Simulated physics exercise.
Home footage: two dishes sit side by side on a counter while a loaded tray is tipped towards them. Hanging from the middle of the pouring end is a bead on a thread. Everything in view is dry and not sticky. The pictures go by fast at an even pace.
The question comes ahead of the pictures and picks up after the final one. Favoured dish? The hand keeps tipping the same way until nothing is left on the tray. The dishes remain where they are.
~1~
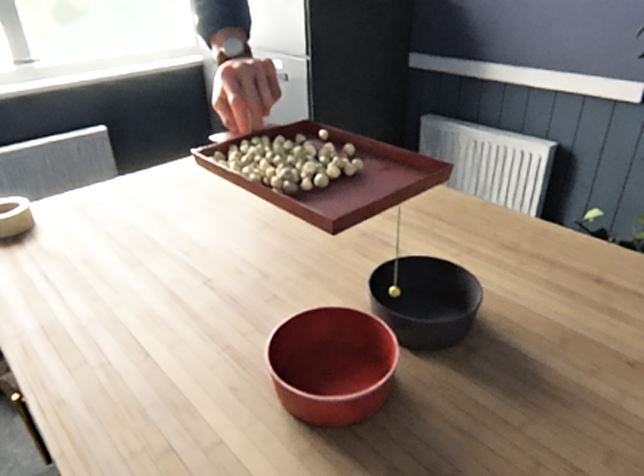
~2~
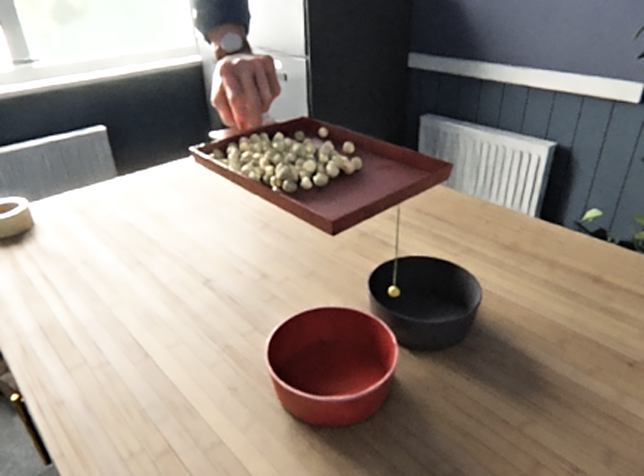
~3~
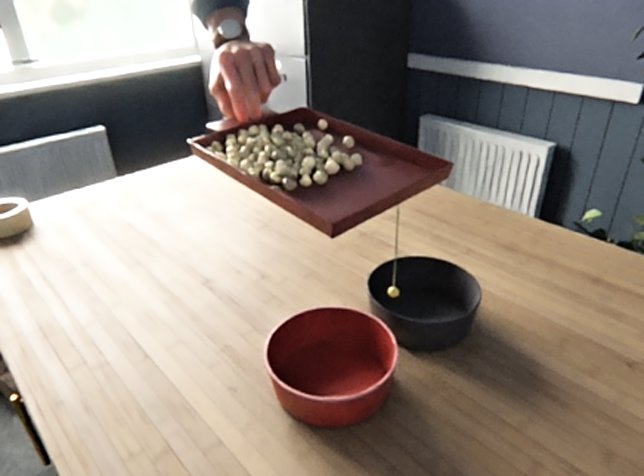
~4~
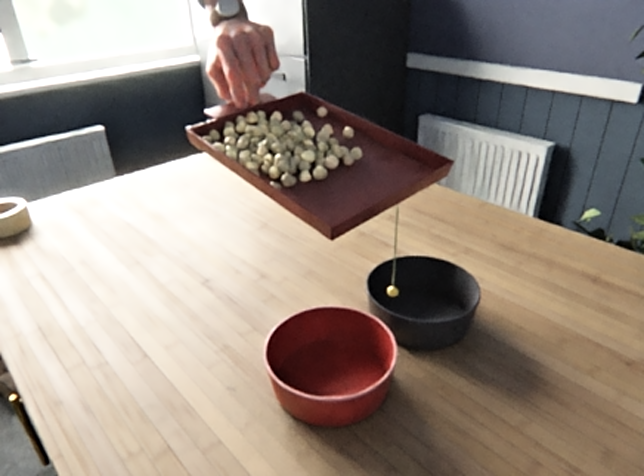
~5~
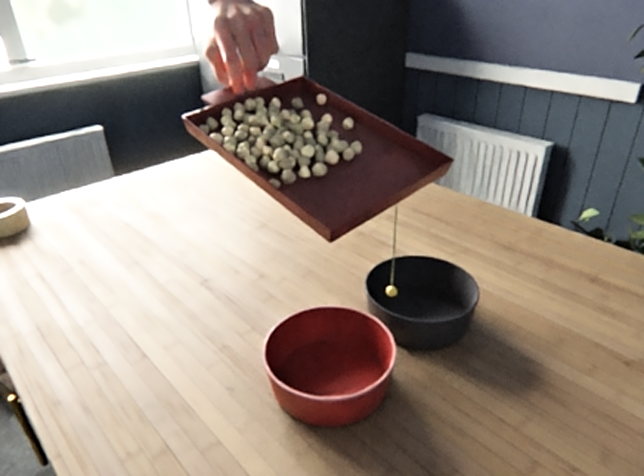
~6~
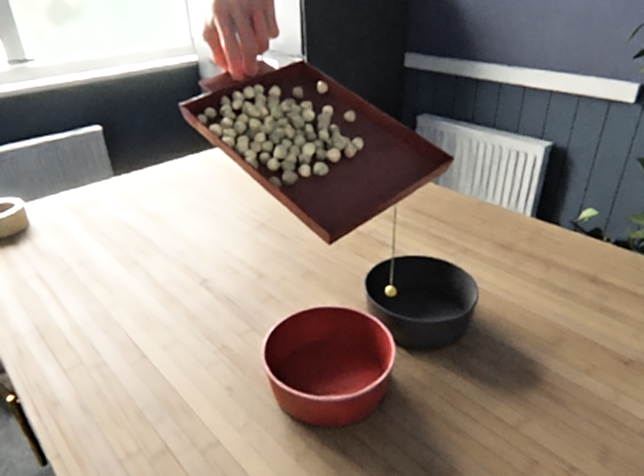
Looks to me like the dish on the left ends up with more.
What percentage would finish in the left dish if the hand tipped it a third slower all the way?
About 70 %.
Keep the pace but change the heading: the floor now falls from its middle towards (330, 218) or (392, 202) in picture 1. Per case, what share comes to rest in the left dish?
I'd say roughly 80 percent with the first slope, 10 percent with the other.
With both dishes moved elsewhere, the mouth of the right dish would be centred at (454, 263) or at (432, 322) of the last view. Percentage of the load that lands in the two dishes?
Roughly 50 % and then 70 %.
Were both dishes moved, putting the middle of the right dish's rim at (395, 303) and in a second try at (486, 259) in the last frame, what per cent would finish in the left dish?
It would be roughly 40 per cent, followed by roughly 20 per cent.
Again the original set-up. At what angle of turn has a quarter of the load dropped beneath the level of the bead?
Roughly 115°.
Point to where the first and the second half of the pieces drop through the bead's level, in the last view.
The opening part goes through (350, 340); what follows goes through (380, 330).
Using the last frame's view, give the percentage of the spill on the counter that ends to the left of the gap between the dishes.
Roughly 0 percent.
Soon after the last picture, tray tipped steeply; nearly all on the tray; a stray few outside both; a small part in the air.
A little later, tray tipped past a quarter turn; most on the tray; a small part in the left dish; a small part outside both; a stray few in the air.
Later still, tray tipped past a quarter turn; about two thirds in the left dish; about a quarter outside both.
By the end, tray tipped past a quarter turn; about two thirds in the left dish; none in the right dish; about a quarter outside both.
